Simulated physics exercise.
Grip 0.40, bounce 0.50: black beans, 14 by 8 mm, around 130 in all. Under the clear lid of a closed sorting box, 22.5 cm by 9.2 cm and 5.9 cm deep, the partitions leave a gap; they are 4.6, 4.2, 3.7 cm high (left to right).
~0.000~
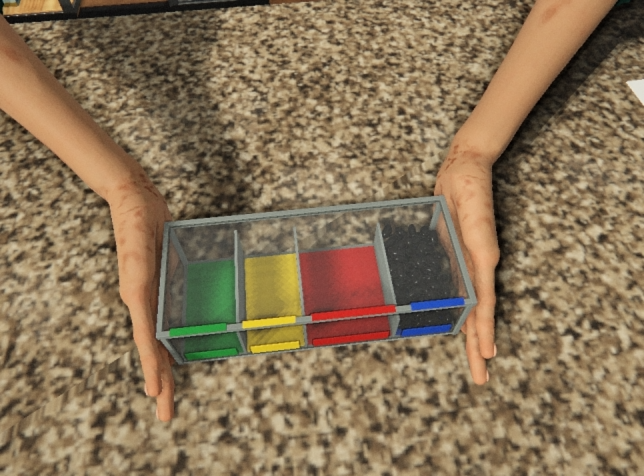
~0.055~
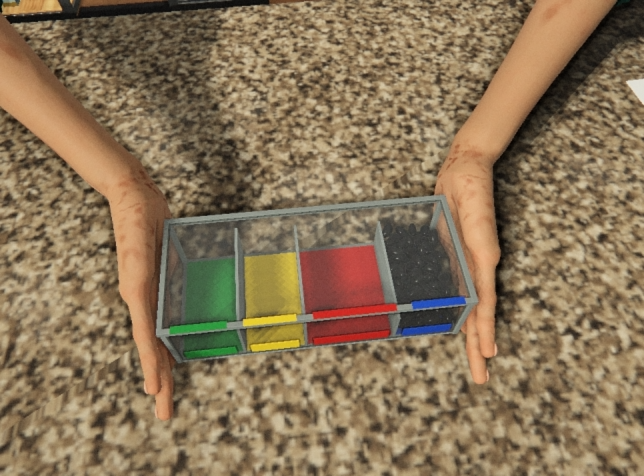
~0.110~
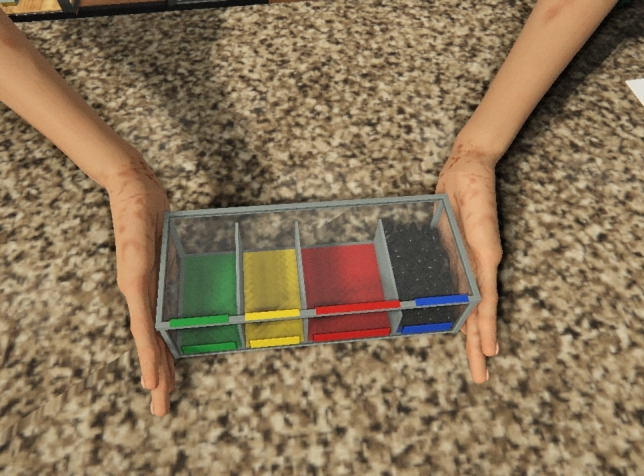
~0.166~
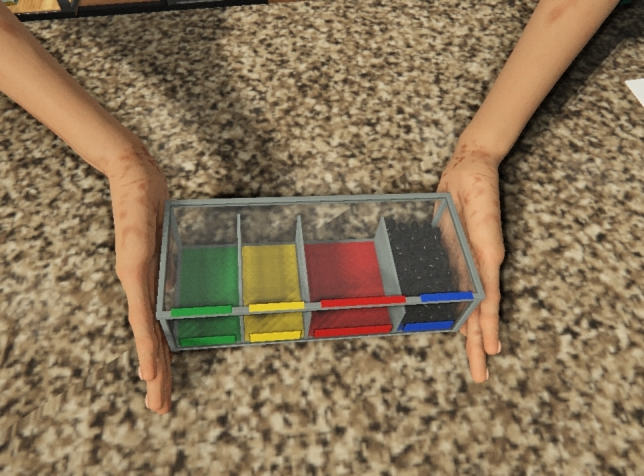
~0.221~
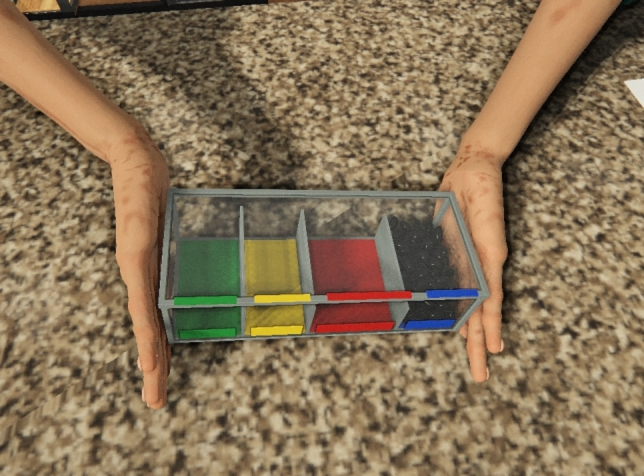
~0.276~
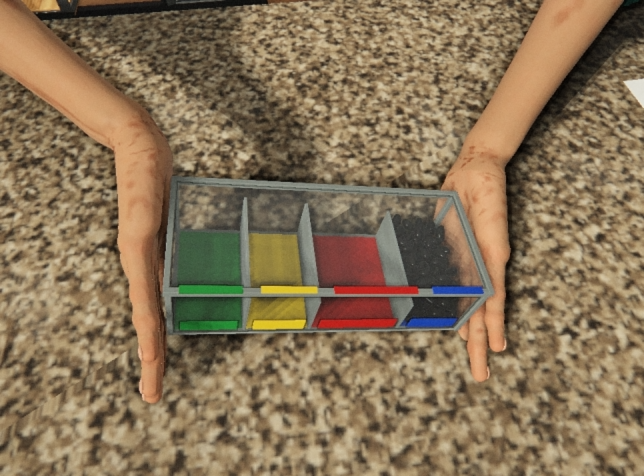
A clear divided box, held between two hands over a speckled countertop, tilted slightly, its left end rising, while the black beans stayed in the right-hand section beside the red, yellow and green ones.
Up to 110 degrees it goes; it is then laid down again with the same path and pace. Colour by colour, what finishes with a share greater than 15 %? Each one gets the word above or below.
Results: Red compartment below; blue compartment above; green compartment below; yellow compartment below.
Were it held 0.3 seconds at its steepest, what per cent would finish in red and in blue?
Red 0, blue 100.
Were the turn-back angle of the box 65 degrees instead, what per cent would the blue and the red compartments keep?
The blue compartment would hold 100 per cent, the red one 0 per cent.
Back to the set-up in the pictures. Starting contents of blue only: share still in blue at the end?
Roughly 100 per cent.
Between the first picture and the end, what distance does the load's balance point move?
Roughly 0.5 cm.
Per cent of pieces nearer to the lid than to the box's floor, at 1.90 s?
Close to 40 in a hundred.
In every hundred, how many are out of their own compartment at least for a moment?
The share is close to 0 percent.
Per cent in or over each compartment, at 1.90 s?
You'd find red at 0, blue at 100, green at 0 and yellow at 0 per cent.
After 1.90 s, tilt 109 degrees; blue 100 %.
After 2.99 s, tilt 51 degrees; blue 100 %.
After 4.04 s, tilt 0 degrees; blue 100 %.
At rest (4.6 s), red 0 %, blue 100 %, green 0 %, yellow 0 %.
